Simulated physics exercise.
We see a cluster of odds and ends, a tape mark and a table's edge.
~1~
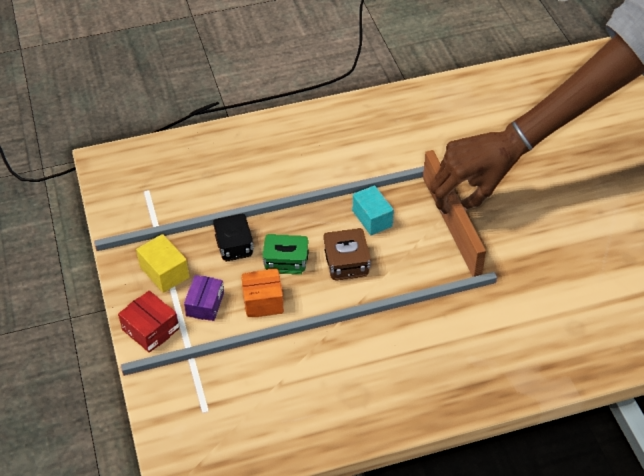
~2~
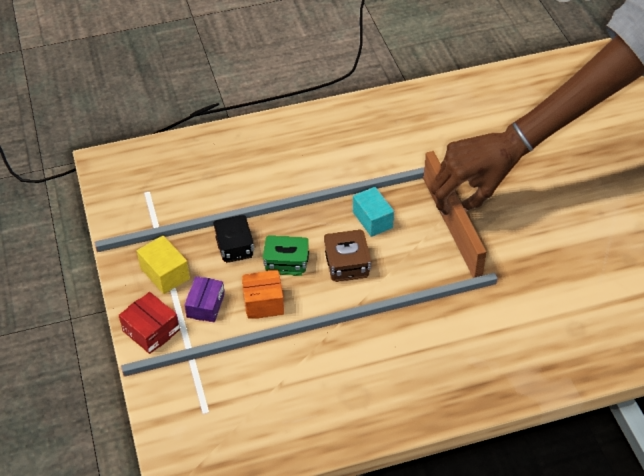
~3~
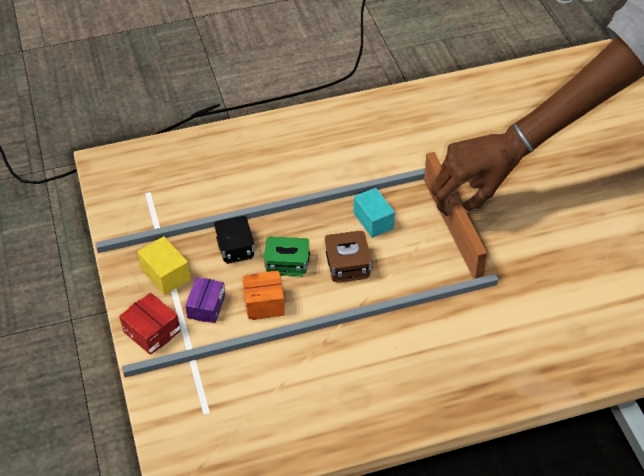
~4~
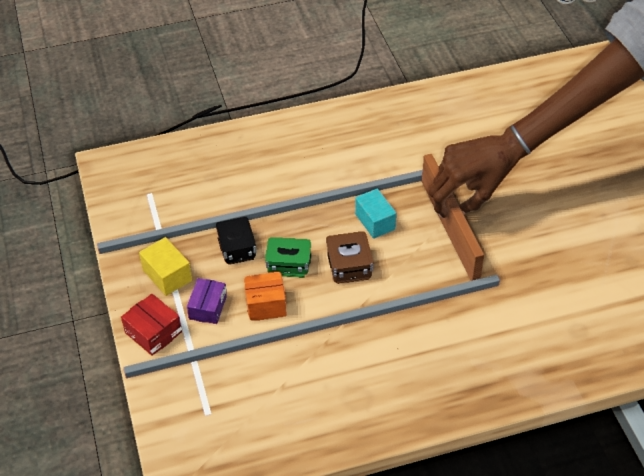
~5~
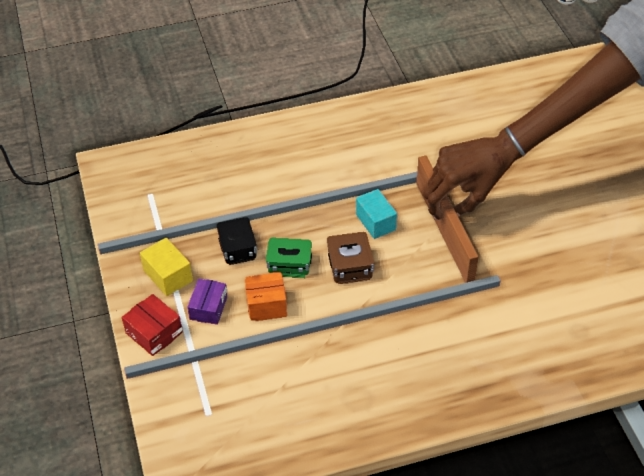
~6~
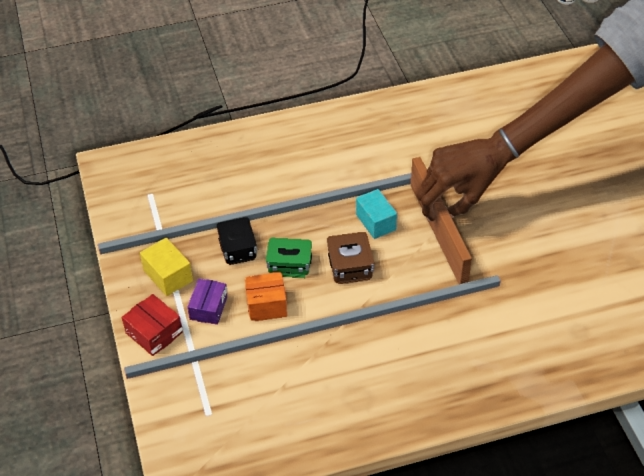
A hand slid a wooden board slightly left between two metal rails on a table, toward a cluster of small colourful boxes and cases near a strip of white tape, which stayed practically still.
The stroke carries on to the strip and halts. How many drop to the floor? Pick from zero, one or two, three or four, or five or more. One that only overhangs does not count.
Here the number that fall off is three or four.
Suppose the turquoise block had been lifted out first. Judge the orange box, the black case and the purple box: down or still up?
The orange box stays on; the black case stays on; the purple box tumbles off.
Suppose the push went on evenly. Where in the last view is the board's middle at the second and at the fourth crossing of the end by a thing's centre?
At (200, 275) for the second, at (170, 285) for the fourth.
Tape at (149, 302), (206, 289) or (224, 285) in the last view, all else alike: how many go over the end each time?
It would be 6, 1 and 0.
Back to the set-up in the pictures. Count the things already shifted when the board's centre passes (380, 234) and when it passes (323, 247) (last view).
By then 1, and 4.
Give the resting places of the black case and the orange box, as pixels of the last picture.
The black case stops around (119, 257); the orange box around (128, 339).
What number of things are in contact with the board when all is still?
In contact: 2.
Soon after, none off yet; red box at rest near (153, 325); yellow block at rest near (167, 267); purple box at rest near (208, 301).
After that, none off yet; red box at rest near (153, 325); yellow block at rest near (167, 267); purple box moving near (201, 301).
And then, none off yet; red box displaced about its own width near (113, 342); yellow block displaced about its own width near (119, 267); purple box displaced well along near (136, 314).
In the end, the number that fall off is three or four; gone, purple box, yellow block and red box.
